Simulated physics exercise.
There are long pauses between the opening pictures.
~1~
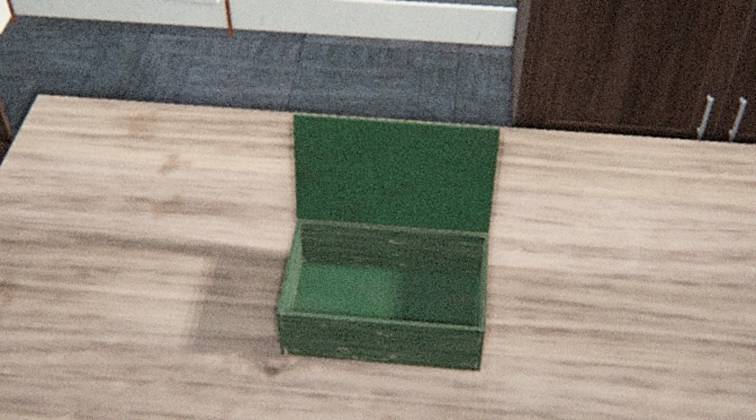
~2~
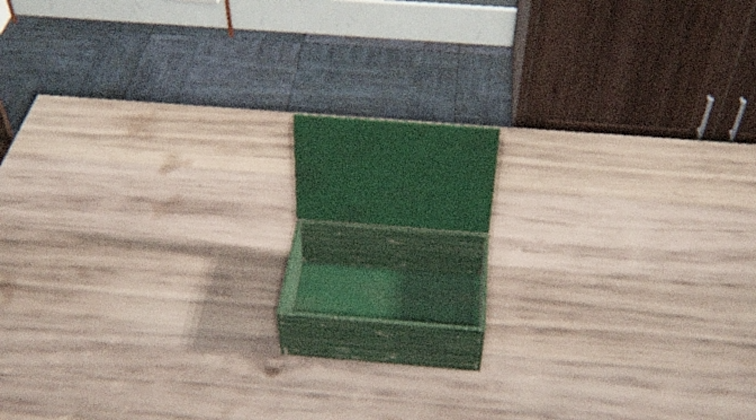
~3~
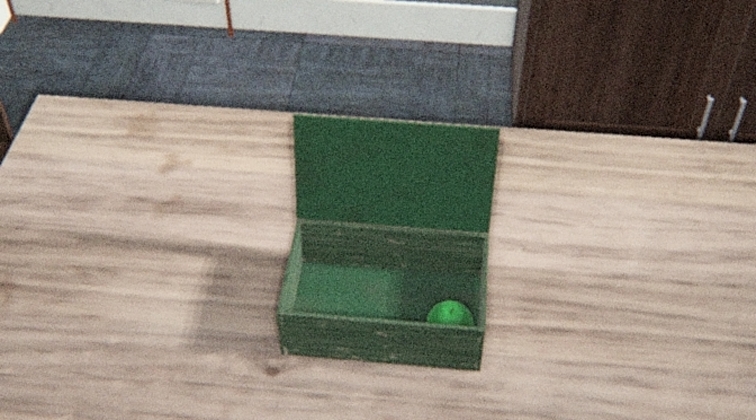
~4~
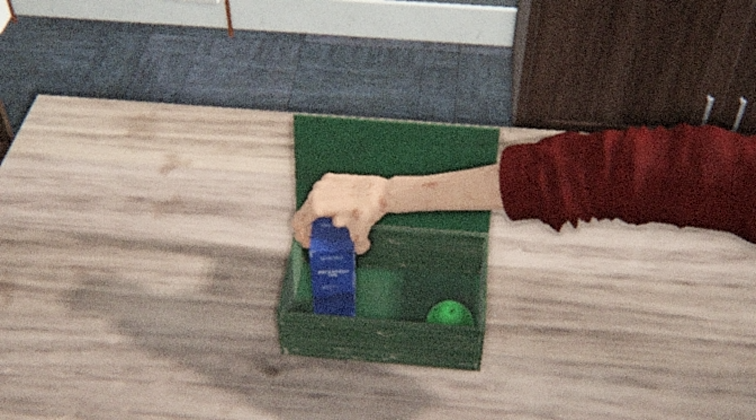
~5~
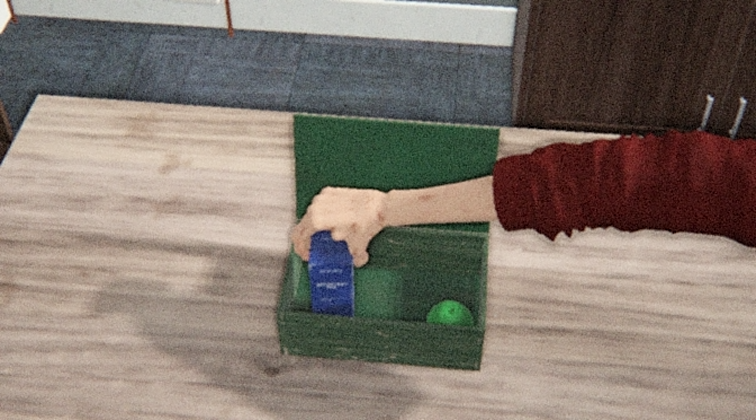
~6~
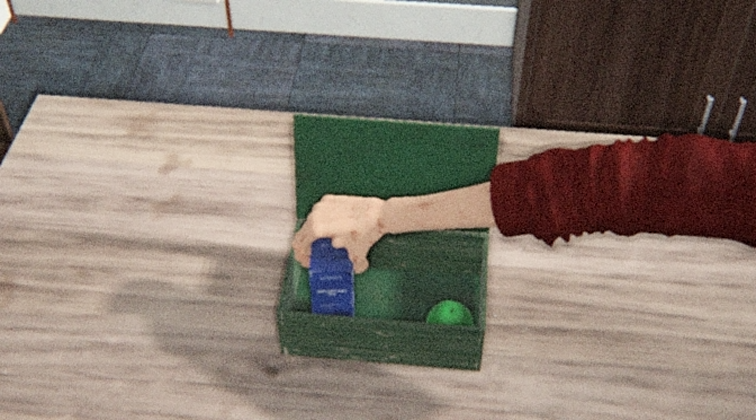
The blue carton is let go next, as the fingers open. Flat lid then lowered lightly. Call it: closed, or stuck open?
Stuck open.
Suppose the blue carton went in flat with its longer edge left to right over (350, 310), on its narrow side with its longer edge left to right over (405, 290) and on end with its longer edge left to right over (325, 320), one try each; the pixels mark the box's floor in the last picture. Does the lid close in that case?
First - shut down; second - shut down; third - not shut.
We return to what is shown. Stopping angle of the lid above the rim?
Roughly 40°.
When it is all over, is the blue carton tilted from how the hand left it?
Once everything settles, the blue carton keeps its original angle.
Then, 1.20 s after the last picture, lid starting down.
Then, 1.60 s after the last picture, lid 59° above the rim.
At rest, lid 40° above the rim; both in place. Seen from the same camera at the end, blue carton near (333, 287).
